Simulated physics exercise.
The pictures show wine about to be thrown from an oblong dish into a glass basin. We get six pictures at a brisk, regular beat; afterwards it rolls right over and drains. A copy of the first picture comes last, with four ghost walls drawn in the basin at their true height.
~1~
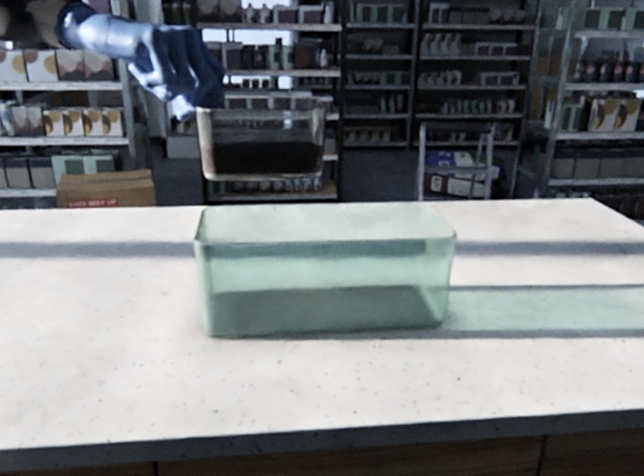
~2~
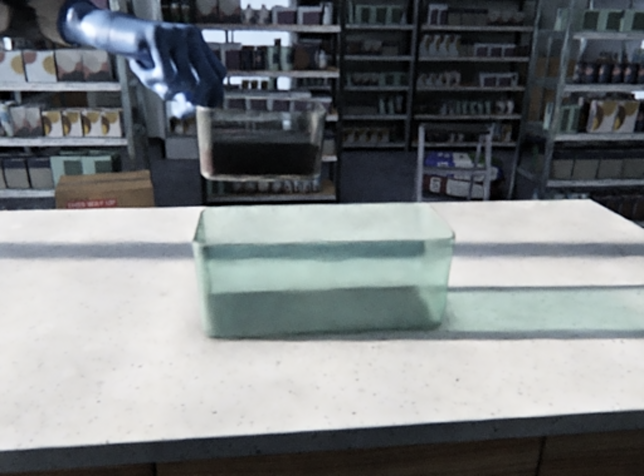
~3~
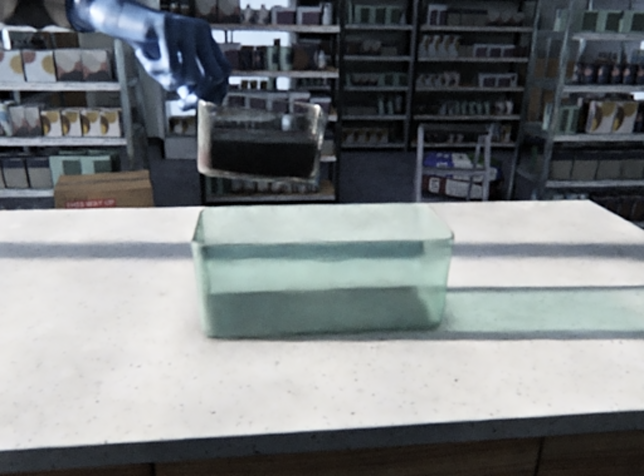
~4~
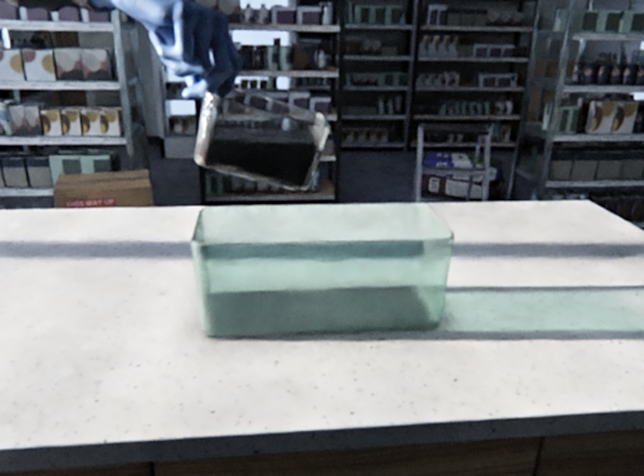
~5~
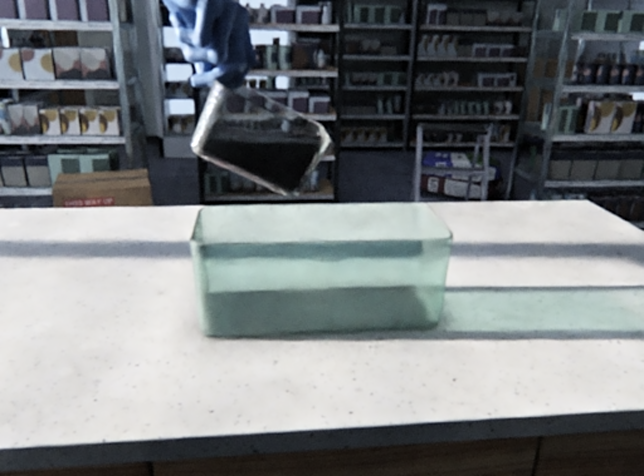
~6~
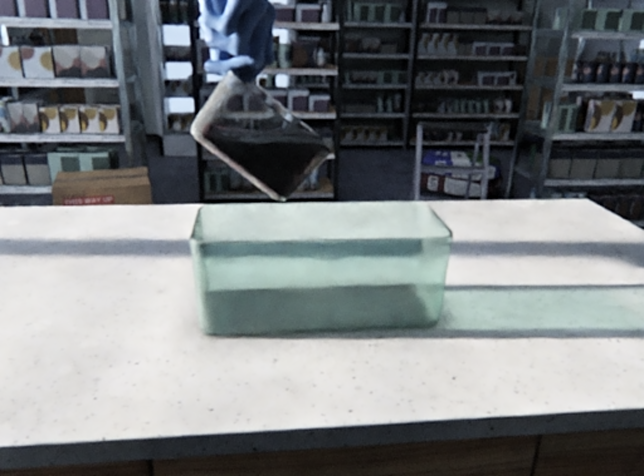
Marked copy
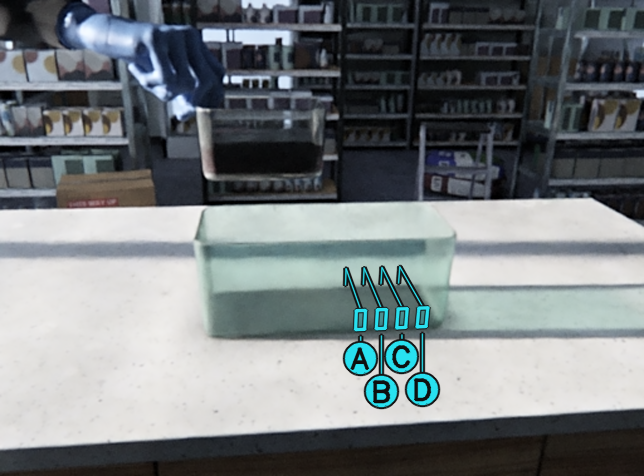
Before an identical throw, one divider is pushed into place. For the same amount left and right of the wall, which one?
Go for A.
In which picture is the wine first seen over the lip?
In picture 6.
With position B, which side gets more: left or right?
More ends on the left.
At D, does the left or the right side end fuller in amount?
More ends on the left.
In cyan, A at (360, 336); B at (381, 335); C at (401, 334); D at (422, 333).
Choosing A, about 51 % ends left of the wall and 48 % right of it.
Choosing B, about 82 % ends left of the wall and 18 % right of it.
Choosing C, about 87 % ends left of the wall and 13 % right of it.
Choosing D, about 86 % ends left of the wall and 14 % right of it.
